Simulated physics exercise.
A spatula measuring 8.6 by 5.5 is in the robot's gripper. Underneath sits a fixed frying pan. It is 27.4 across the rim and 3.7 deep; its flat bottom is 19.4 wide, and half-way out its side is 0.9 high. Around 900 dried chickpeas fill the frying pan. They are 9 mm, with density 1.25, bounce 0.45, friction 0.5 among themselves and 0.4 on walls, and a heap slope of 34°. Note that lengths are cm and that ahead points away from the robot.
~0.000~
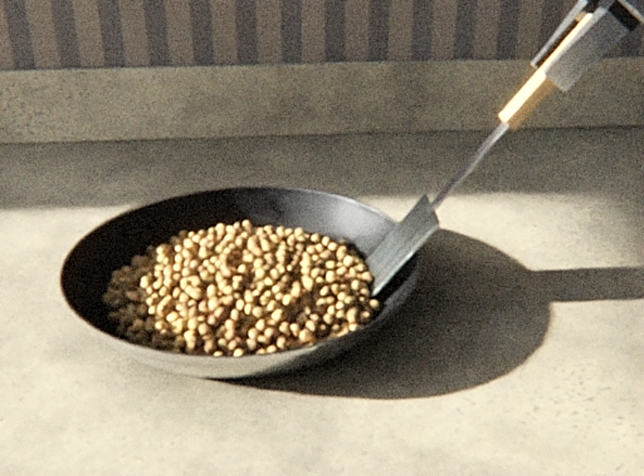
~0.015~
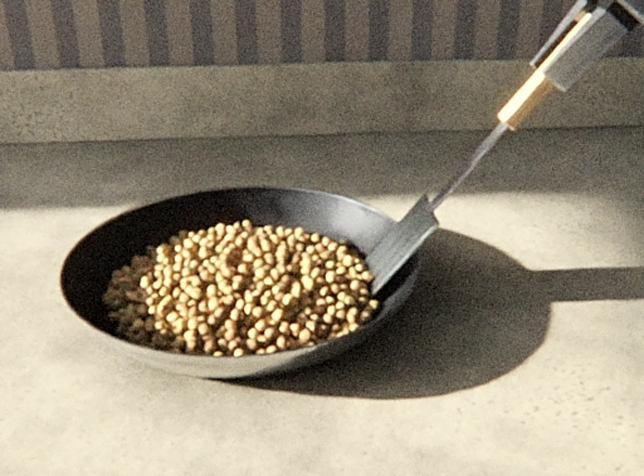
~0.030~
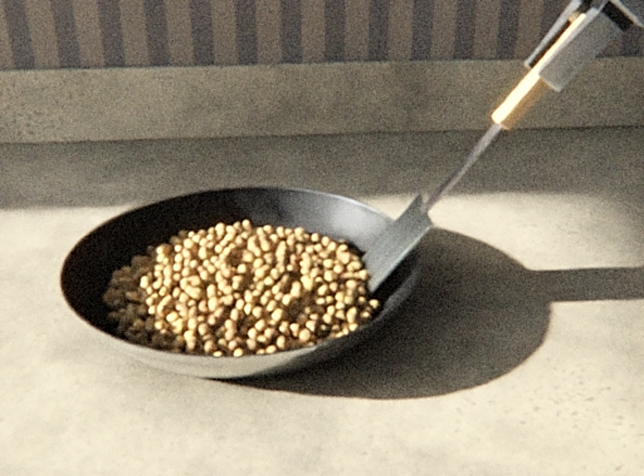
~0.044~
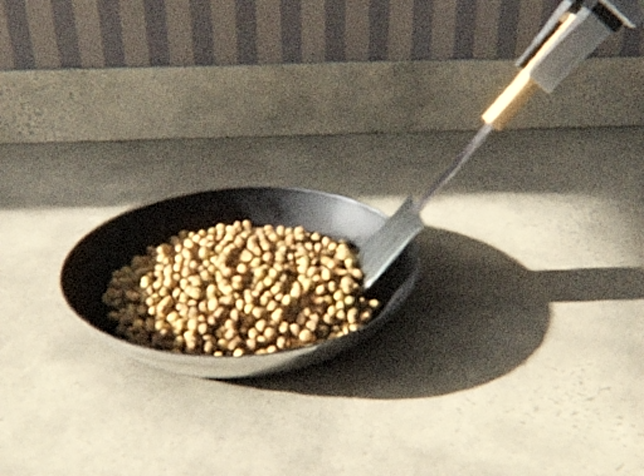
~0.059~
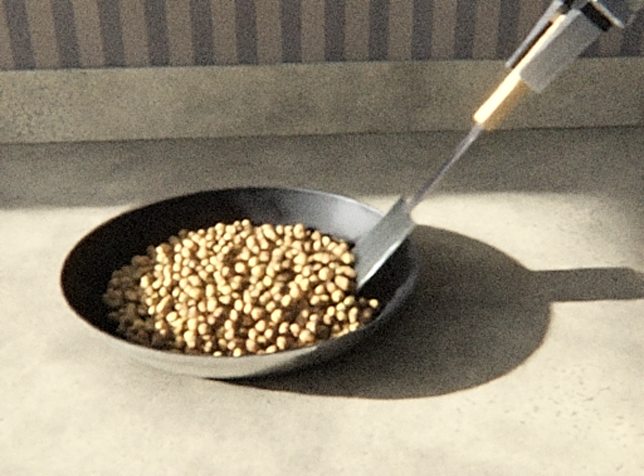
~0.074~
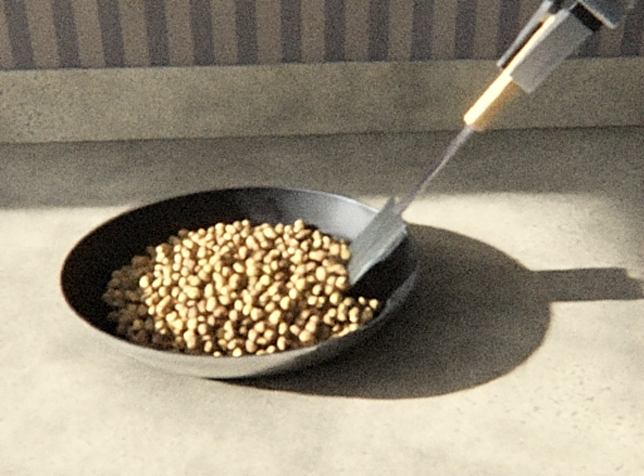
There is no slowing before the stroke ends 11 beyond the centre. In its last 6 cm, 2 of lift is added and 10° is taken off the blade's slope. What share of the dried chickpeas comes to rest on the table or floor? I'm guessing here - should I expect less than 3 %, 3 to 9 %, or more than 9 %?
You should expect 3 to 9 %.
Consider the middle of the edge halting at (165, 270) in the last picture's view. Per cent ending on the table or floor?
Roughly 0 per cent, I'd say.
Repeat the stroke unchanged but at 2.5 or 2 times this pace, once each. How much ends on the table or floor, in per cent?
Estimates in order: 20 per cent, 15 per cent.
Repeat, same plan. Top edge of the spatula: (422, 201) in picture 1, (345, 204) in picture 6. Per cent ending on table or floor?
I'd put it at roughly 20 per cent.
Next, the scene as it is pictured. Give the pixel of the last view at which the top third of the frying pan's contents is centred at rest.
I'd say around pixel (133, 275).
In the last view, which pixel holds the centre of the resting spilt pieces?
Around pixel (14, 299).
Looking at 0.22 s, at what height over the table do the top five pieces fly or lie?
4 cm or so.
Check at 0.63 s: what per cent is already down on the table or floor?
That would be near 6 per cent, give or take.
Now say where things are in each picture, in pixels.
The first picture shows the spatula top edge at (433, 208), sloping 52°; upper third of the load around (247, 278), from x 110 to 375, top at y 225; 900 in the frying pan.
The second picture shows the spatula top edge at (432, 208), sloping 52°; upper third of the load around (247, 278), from x 110 to 375, top at y 225.
The third picture shows the spatula top edge at (426, 208), sloping 52°; upper third of the load around (248, 278), from x 110 to 375, top at y 225.
The fourth picture shows the spatula top edge at (418, 209), sloping 52°; upper third of the load around (251, 276), from x 110 to 375, top at y 225.
The fifth picture shows the spatula top edge at (409, 209), sloping 52°; upper third of the load around (253, 275), from x 110 to 375, top at y 225.
The sixth picture shows the spatula top edge at (400, 209), sloping 52°; upper third of the load around (252, 276), from x 105 to 375, top at y 225; 900 in the frying pan.
After 0.22 s, sloping 52°, highest piece 4 above the table; 900 in the frying pan.
After 0.36 s, sloping 49°, highest piece 4 above the table; 900 in the frying pan.
After 0.63 s, sloping 42°, highest piece 5 above the table; 847 in the frying pan, 51 on the table or floor, 2 on the blade or in flight.
After 1.68 s, sloping 42°, highest piece 4 above the table; 847 in the frying pan, 53 on the table or floor.
In the end, 847 in the frying pan, 53 on the table or floor. That is 6 % on the table or floor.
